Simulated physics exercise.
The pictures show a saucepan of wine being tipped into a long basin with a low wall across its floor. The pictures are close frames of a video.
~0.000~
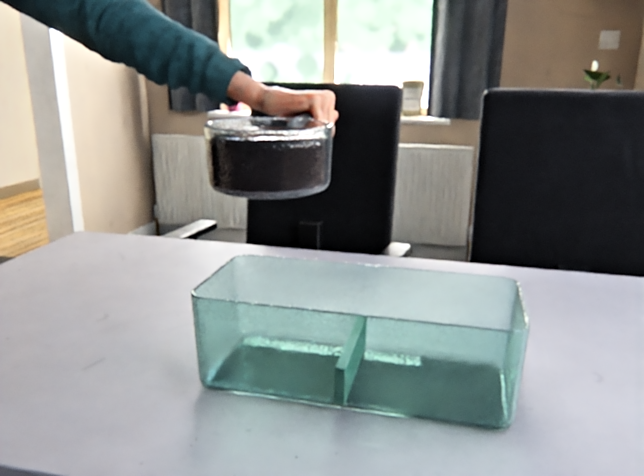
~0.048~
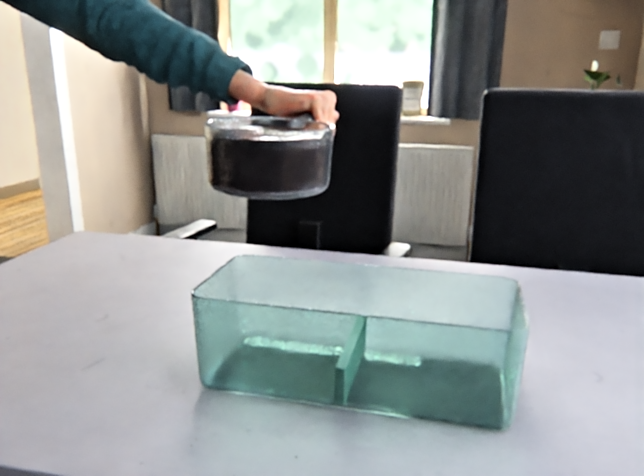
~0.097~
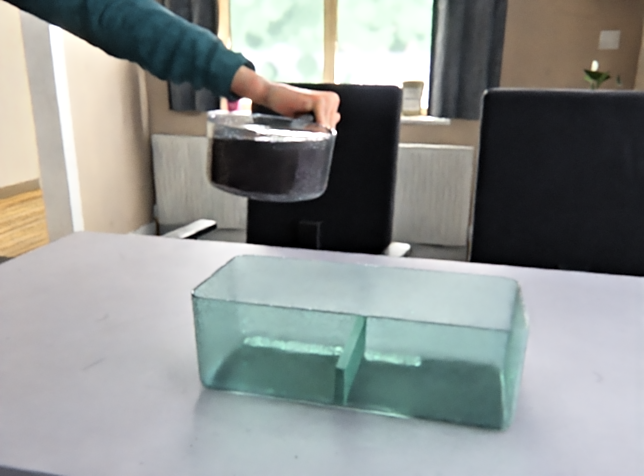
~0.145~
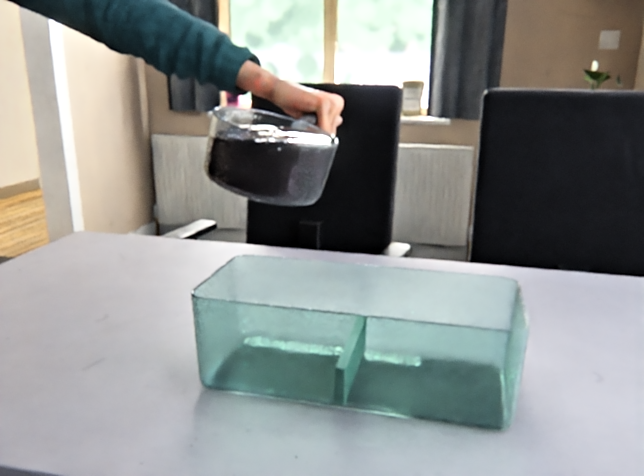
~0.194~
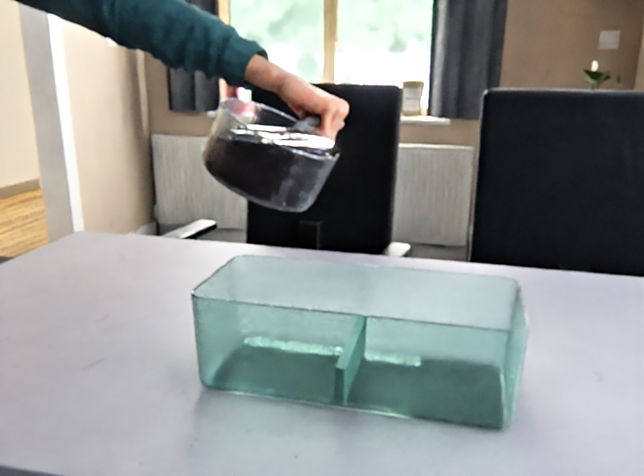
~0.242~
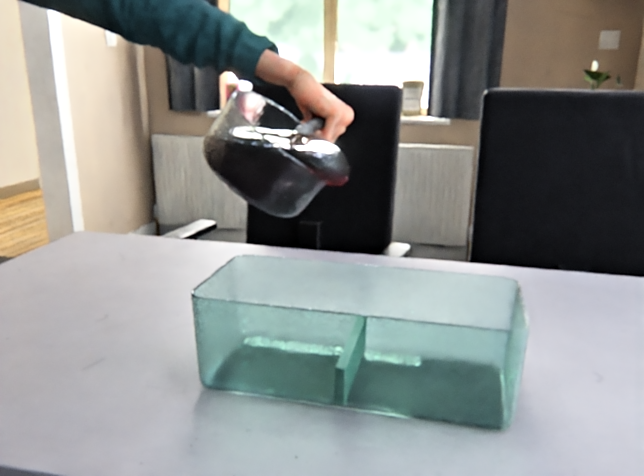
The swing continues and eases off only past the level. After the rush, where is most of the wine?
Most lies in the right part.
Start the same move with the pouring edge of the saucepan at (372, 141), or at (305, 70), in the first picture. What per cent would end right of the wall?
First some 85, then 55 per cent.
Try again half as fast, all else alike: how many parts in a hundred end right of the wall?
Roughly 75 in a hundred.
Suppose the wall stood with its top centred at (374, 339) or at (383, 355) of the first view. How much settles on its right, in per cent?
Roughly 40 per cent, and 40 per cent.
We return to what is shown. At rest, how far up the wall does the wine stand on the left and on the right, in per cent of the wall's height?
Near 20 on the left, 40 on the right.
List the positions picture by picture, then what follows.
It leans 0°; its right rim is at (330, 128); the wine meets the walls at (216, 132) and (329, 136); the long basin's rim runs from (214, 275) to (523, 305); the wall's top is at (353, 340), in the first picture.
It leans 2°; its right rim is at (331, 130); the wine meets the walls at (216, 132) and (329, 137), in the second picture.
It leans 7°; its right rim is at (333, 136); the wine meets the walls at (217, 131) and (331, 139), in the third picture.
It leans 15°; its right rim is at (335, 146); the wine meets the walls at (219, 131) and (335, 142), in the fourth picture.
It leans 26°; its right rim is at (335, 159); the wine meets the walls at (217, 132) and (331, 149); 2 per cent is over the edge, in the fifth picture.
It leans 38°; its right rim is at (333, 174); the wine meets the walls at (214, 131) and (320, 154); 8 per cent is over the edge, in the sixth picture.
By 0.51 s the tilt is 110° and 13 per cent is still to pour, 2 is left of the wall and 46 right of it.
By 0.71 s the tilt is 122° and 1 per cent is still to pour, 29 is left of the wall and 66 right of it.
By 0.92 s the tilt is 122° and 0 per cent is still to pour, 33 is left of the wall and 65 right of it.
By 1.14 s the tilt is 122° and 0 per cent is still to pour, 33 is left of the wall and 65 right of it.
At rest 33 per cent lies left of the wall, 65 right of it and 1 outside.
